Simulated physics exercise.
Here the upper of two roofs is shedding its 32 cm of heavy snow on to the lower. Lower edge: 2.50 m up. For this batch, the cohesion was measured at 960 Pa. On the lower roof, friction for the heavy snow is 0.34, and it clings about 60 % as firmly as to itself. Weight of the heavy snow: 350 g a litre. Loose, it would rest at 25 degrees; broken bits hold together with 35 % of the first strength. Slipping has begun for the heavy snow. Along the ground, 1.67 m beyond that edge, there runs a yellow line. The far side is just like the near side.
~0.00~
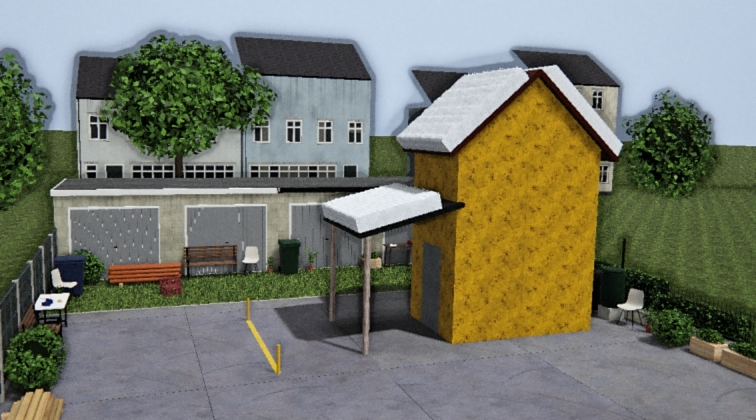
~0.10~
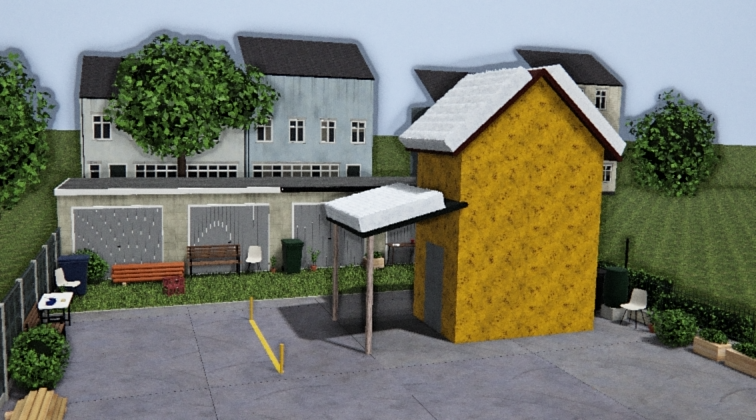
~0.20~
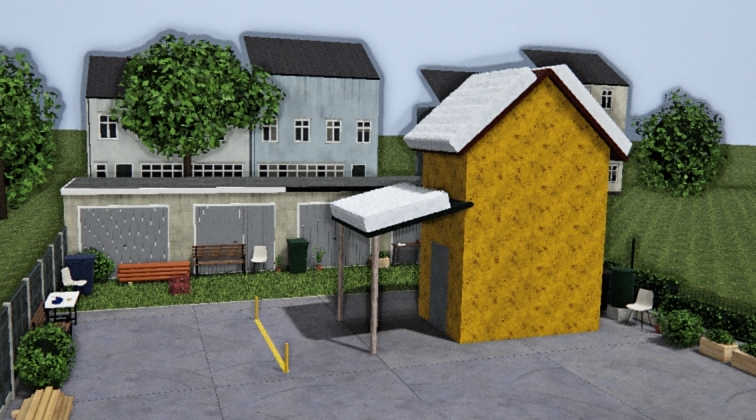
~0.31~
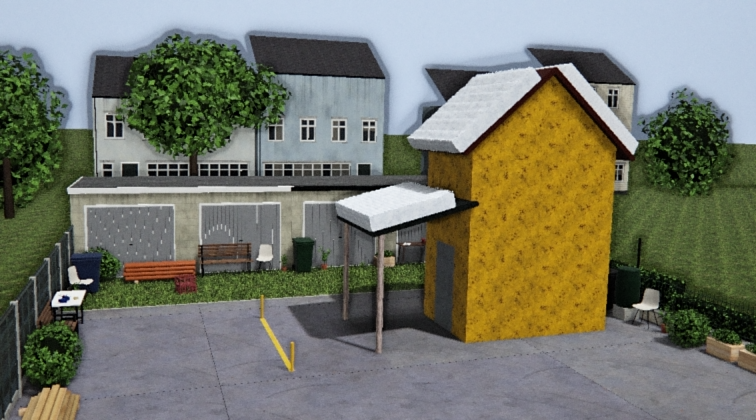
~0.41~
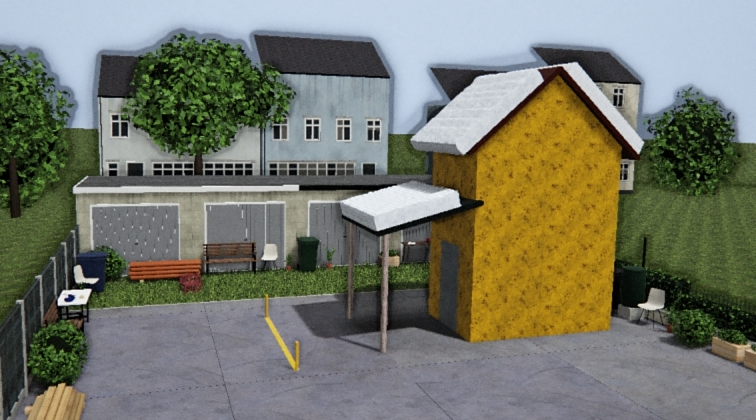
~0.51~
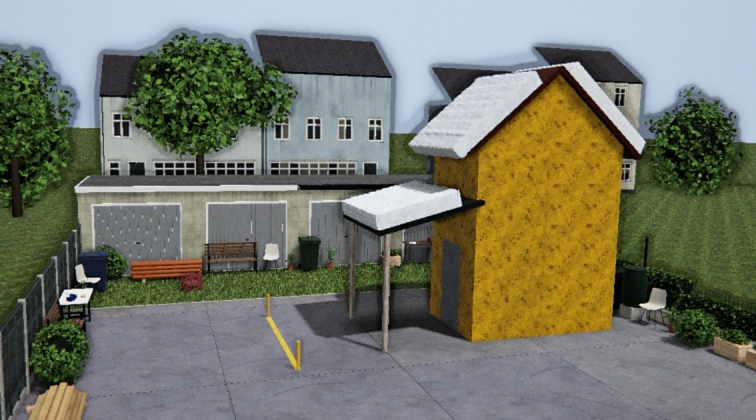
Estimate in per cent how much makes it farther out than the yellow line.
Roughly 0 per cent makes it past the line.
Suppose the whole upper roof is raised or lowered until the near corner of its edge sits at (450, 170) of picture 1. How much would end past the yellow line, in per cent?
In that case it would be around 0 percent.
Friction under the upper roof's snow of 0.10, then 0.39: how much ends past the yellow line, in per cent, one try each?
20 %, then 5 %.
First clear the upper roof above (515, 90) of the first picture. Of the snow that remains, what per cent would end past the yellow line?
I'd put it at around 0 percent.
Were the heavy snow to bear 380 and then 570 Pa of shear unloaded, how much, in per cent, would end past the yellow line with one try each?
The answers, in order, are 25 % and 12 %.
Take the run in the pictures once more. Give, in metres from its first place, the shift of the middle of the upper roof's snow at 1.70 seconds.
Roughly 2.4 m.
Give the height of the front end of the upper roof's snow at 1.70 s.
3.0 m, roughly.
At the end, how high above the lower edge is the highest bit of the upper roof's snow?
Looks like around 1.1 m above that edge.
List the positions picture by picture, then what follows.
In the first frame, foremost bit of the heavy snow at (449, 145).
In the second frame, foremost bit of the heavy snow at (452, 145), its middle shifted 9 mm.
In the third frame, foremost bit of the heavy snow at (456, 146), its middle shifted 3.6 cm, 1 % of it past the upper edge, in one piece.
In the fourth frame, foremost bit of the heavy snow at (460, 146), its middle shifted 8.1 cm, 4 % of it past the upper edge, in one piece.
In the fifth frame, foremost bit of the heavy snow at (462, 152), its middle shifted 15 cm, 7 % of it past the upper edge, in one piece.
In the sixth frame, foremost bit of the heavy snow at (461, 143), its middle shifted 24 cm, 11 % of it past the upper edge, cracking.
After 1.06 s, none is below the lower edge and 0 % is past the line.
After 1.70 s, none is below the lower edge and 0 % is past the line.
After 2.35 s, none is below the lower edge and 0 % is past the line.
After 3.00 s, 15 % is below the lower edge and 0 % is past the line.
After 5.00 s, 27 % is below the lower edge and 0 % is past the line.
